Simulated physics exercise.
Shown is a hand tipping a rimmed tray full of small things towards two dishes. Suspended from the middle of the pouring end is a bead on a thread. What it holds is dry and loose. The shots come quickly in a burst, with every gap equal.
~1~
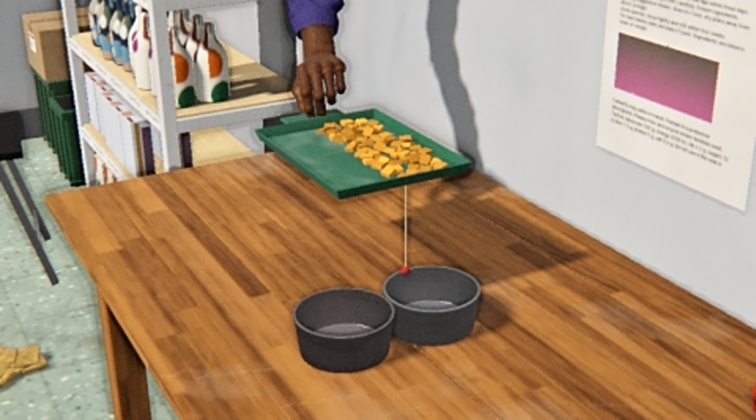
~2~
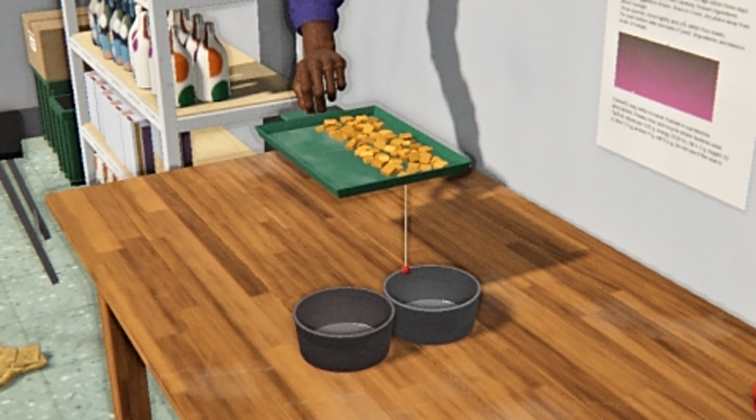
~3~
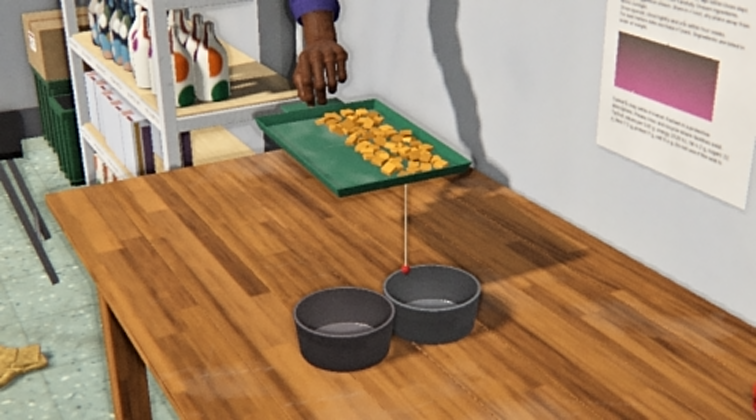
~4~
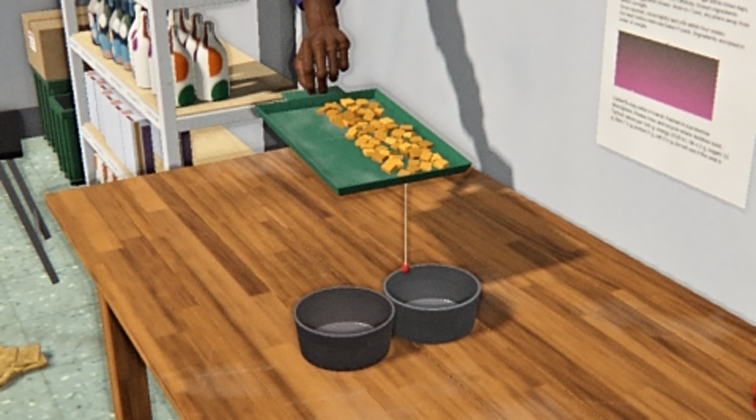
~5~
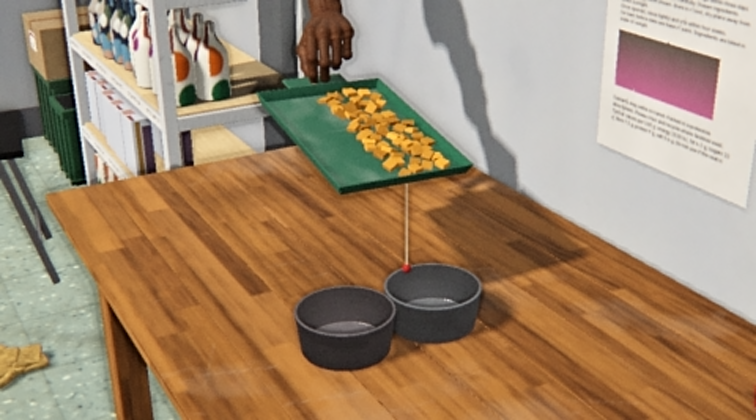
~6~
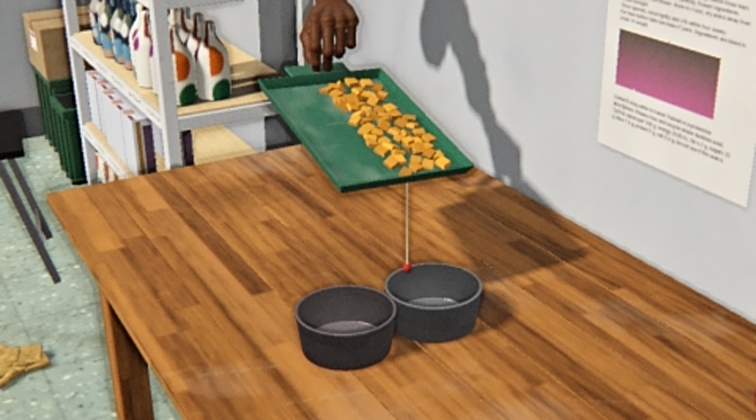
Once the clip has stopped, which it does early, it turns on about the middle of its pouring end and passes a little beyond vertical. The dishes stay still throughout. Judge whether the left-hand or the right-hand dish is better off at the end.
The right-hand dish is better off.
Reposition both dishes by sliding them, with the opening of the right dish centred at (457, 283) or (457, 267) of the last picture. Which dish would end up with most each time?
Try 1: The right-side dish; try 2: The right-side dish.
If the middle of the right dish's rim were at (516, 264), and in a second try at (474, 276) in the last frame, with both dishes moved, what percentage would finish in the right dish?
20% for the first placement, 80% for the second.
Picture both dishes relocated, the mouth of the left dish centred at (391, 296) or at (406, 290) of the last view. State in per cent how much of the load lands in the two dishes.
Near 90 and 100 percent respectively.
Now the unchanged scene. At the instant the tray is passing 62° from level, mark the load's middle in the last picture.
I'd mark it close to (435, 148).
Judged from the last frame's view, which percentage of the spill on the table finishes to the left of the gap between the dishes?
It comes to near 0 percent of the spill.
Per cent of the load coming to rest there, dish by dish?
Around 0 in a hundred in the left dish and around 70 in a hundred in the right dish.
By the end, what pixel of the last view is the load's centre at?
Close to (455, 317) in the last view.
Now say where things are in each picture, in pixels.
Corners of the pouring end (339, 188) and (465, 161), level; middle of the load (380, 148), small crackers; left dish (367, 349); right dish (457, 323); bead on its thread (406, 270), in the first frame.
Corners of the pouring end (339, 187) and (466, 161), level; middle of the load (380, 146), in the second frame.
Corners of the pouring end (340, 186) and (466, 161), tipped barely, lowest at the right corner; middle of the load (380, 143), in the third frame.
Corners of the pouring end (340, 185) and (466, 162), tipped a little, lowest at the right corner; middle of the load (381, 137), in the fourth frame.
Corners of the pouring end (342, 184) and (468, 163), tipped a little, lowest at the right corner; middle of the load (382, 131), in the fifth frame.
Corners of the pouring end (343, 183) and (468, 164), tipped clearly, lowest at the right corner; middle of the load (384, 126); left dish (369, 347); right dish (459, 320), in the sixth frame.
Just after the last frame, tray tipped steeply; almost all on the tray; just a few in the air.
A moment on, tray tipped past a quarter turn; about a tenth on the tray; roughly half in the right dish; roughly a third outside both; about a tenth in the air.
Further on, tray tipped past a quarter turn; roughly two thirds in the right dish; roughly a third outside both.
When it is over, tray tipped past a quarter turn; not one in the left dish; roughly two thirds in the right dish; roughly a third outside both.
